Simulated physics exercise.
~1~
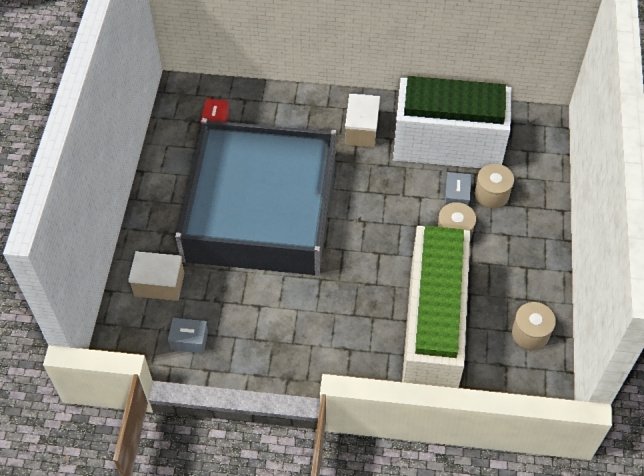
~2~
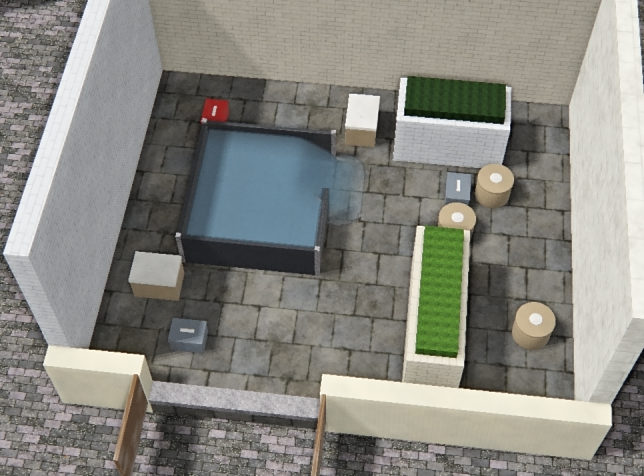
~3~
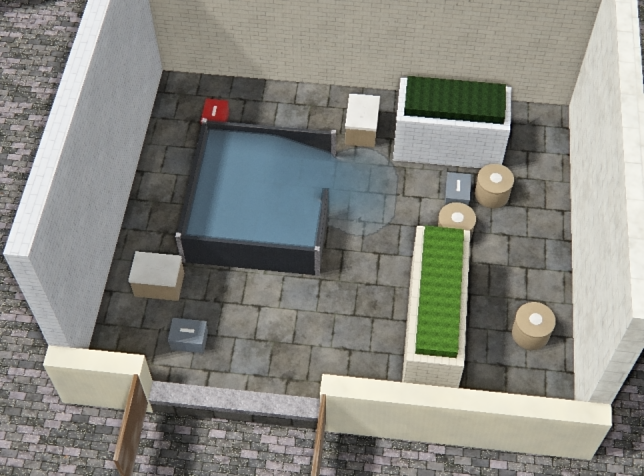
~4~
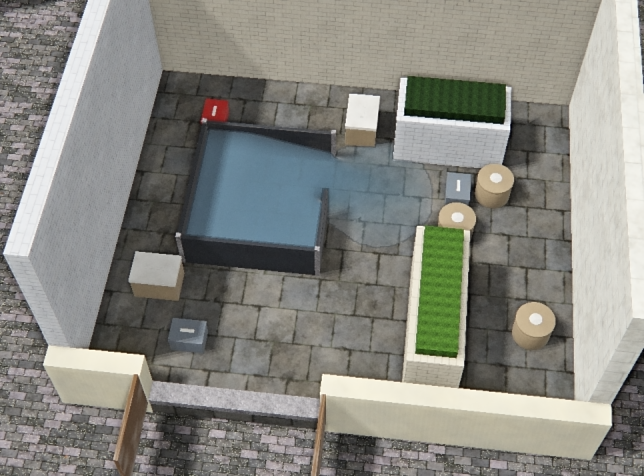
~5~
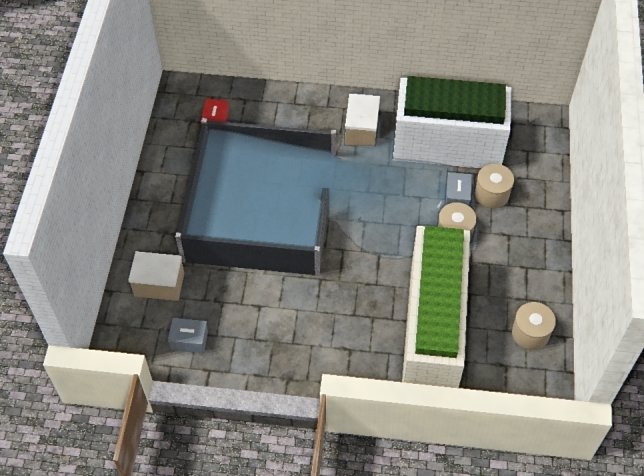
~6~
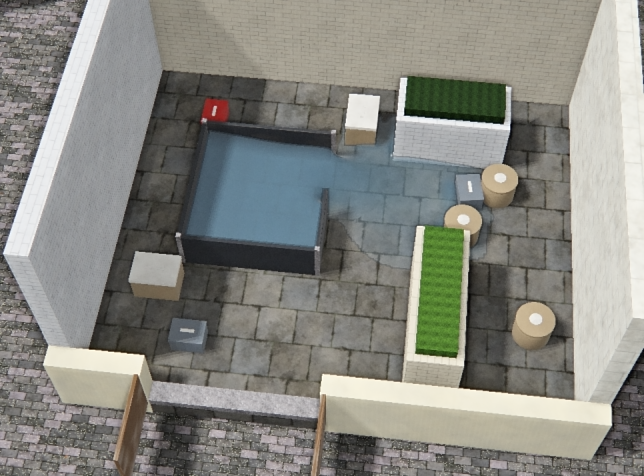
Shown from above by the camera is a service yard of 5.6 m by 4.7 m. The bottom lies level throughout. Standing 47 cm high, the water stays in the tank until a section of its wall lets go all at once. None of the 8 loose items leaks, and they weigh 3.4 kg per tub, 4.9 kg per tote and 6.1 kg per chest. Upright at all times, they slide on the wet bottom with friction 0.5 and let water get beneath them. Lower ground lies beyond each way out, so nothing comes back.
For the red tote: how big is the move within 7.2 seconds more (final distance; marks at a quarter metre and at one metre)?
Well, as for the red tote, it gets shoved a short way.
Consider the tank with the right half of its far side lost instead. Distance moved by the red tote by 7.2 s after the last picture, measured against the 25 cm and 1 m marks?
With that failure, the red tote lands a long way off.
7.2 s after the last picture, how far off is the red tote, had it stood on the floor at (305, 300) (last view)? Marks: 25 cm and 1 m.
I'd say it does not really move.
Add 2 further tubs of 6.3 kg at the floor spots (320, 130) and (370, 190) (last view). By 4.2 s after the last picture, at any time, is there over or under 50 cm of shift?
First not far enough, second far enough.
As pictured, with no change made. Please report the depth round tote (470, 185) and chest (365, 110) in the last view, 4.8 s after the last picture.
First roughly 9 cm, second roughly 3 cm.
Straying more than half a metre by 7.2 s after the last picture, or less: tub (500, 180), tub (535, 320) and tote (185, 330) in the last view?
Item by item, they came out above the mark, above the mark and below the mark.
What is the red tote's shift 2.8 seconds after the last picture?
It has shifted about 0 cm.
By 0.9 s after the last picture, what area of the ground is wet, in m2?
Some 9.5 m2 of it.
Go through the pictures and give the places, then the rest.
The first picture shows the red tote at (214, 111) rests on the ground; water covers 2.6 m2; 0 of 8 have shifted.
The second picture shows the red tote at (214, 111) rests on the ground; 3.1 m2 under water; 0 of 8 have shifted.
The third picture shows the red tote at (214, 111) rests on the ground; water covers 3.6 m2; 0 of 8 have shifted.
The fourth picture shows the red tote at (214, 111), on the bottom; water covers 4.3 m2; 0 of 8 have shifted.
The fifth picture shows the red tote at (214, 111) rests on the ground; 4.8 m2 under water; 0 of 8 have shifted.
The sixth picture shows the red tote at (214, 111) rests on the ground; water covers 5.3 m2; 3 of 8 have shifted.
Then, 0.9 s after the last picture the red tote is near (214, 111), 0.0 m from its start, aground; 0 of 8 are out; 2 afloat.
Then, 2.8 s after the last picture the red tote is near (214, 111), 0.0 m from its start, aground; 0 of 8 are out; 4 afloat.
Then, 4.8 s after the last picture the red tote is near (214, 111), 0.0 m from its start, aground; 0 of 8 are out; 5 afloat.
Then, 7.2 s after the last picture the red tote is near (169, 130), 0.7 m from its start, afloat; 0 of 8 are out; 6 afloat.
